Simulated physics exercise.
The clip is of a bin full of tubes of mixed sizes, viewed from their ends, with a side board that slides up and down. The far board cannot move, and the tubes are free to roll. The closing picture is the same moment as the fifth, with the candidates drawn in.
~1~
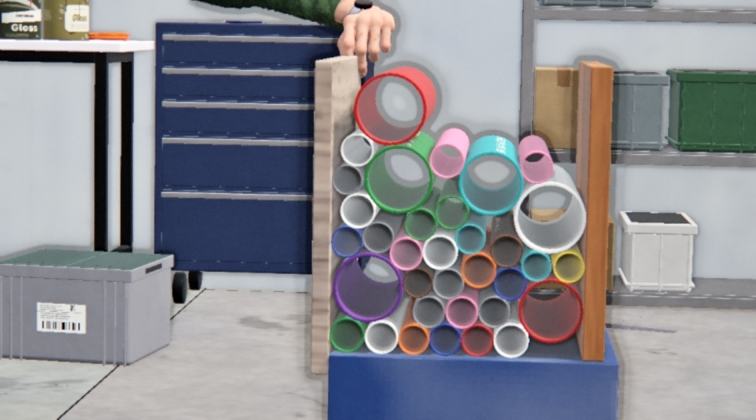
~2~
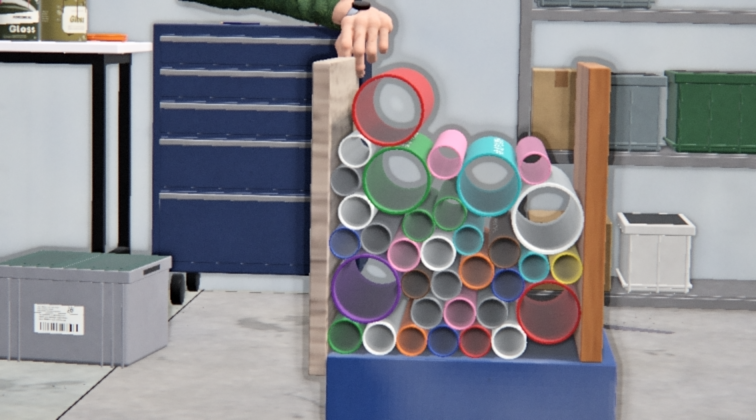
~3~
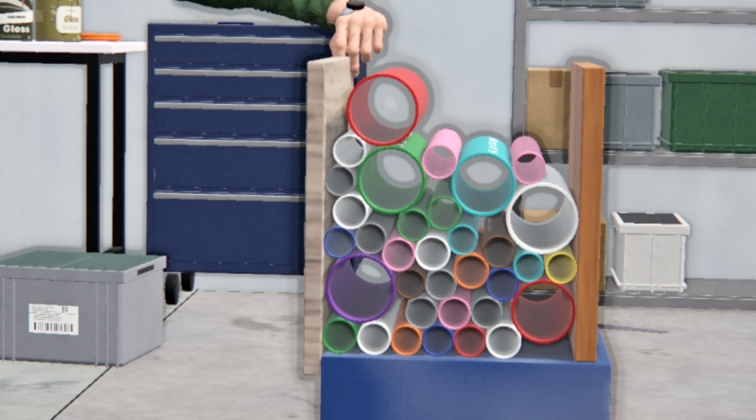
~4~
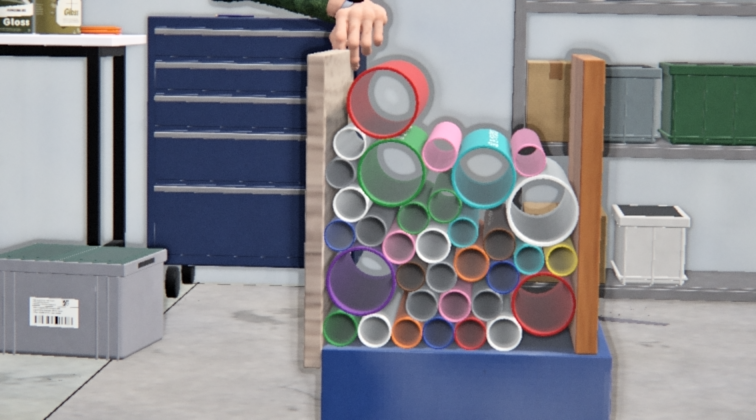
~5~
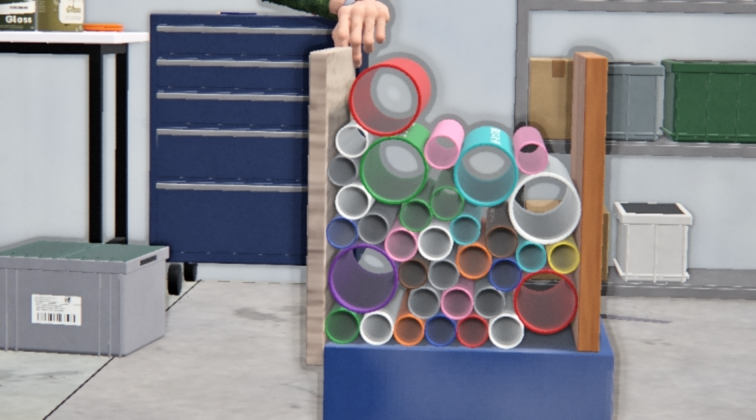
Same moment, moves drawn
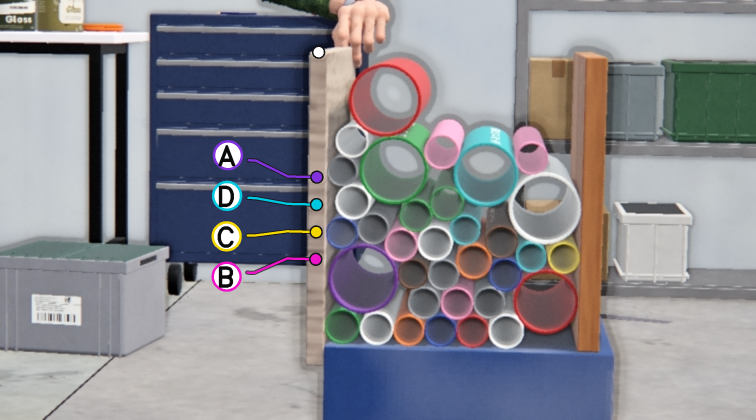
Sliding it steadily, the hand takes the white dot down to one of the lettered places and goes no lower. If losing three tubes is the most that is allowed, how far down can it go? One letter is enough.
At most to D.
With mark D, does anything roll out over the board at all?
Yes, at D.
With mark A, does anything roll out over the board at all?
No.
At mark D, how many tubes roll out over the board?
The count is three.
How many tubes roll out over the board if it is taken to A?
It comes to none.
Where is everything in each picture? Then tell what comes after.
The first frame shows a yellow tube (569, 267); a white tube (358, 211); a white tube (357, 150).
The second frame shows a white tube (355, 151); side board (335, 203).
The third frame shows a green tube (339, 336); a white tube (504, 341).
The fourth frame shows a red tube (544, 304); an orange tube (472, 264).
The fifth frame shows a yellow tube (564, 258); a white tube (353, 202); a white tube (352, 141).
On the marked copy, A at (317, 177); B at (315, 260); C at (316, 232); D at (316, 205); the white dot at (318, 52).
Following D. Soon after the start, top of the board (328, 120).
Later, top of the board (326, 196).
In the end, top of the board (326, 204), three out over the board.
As for the rest, A none out over the board; B more than three out over the board; C more than three out over the board.
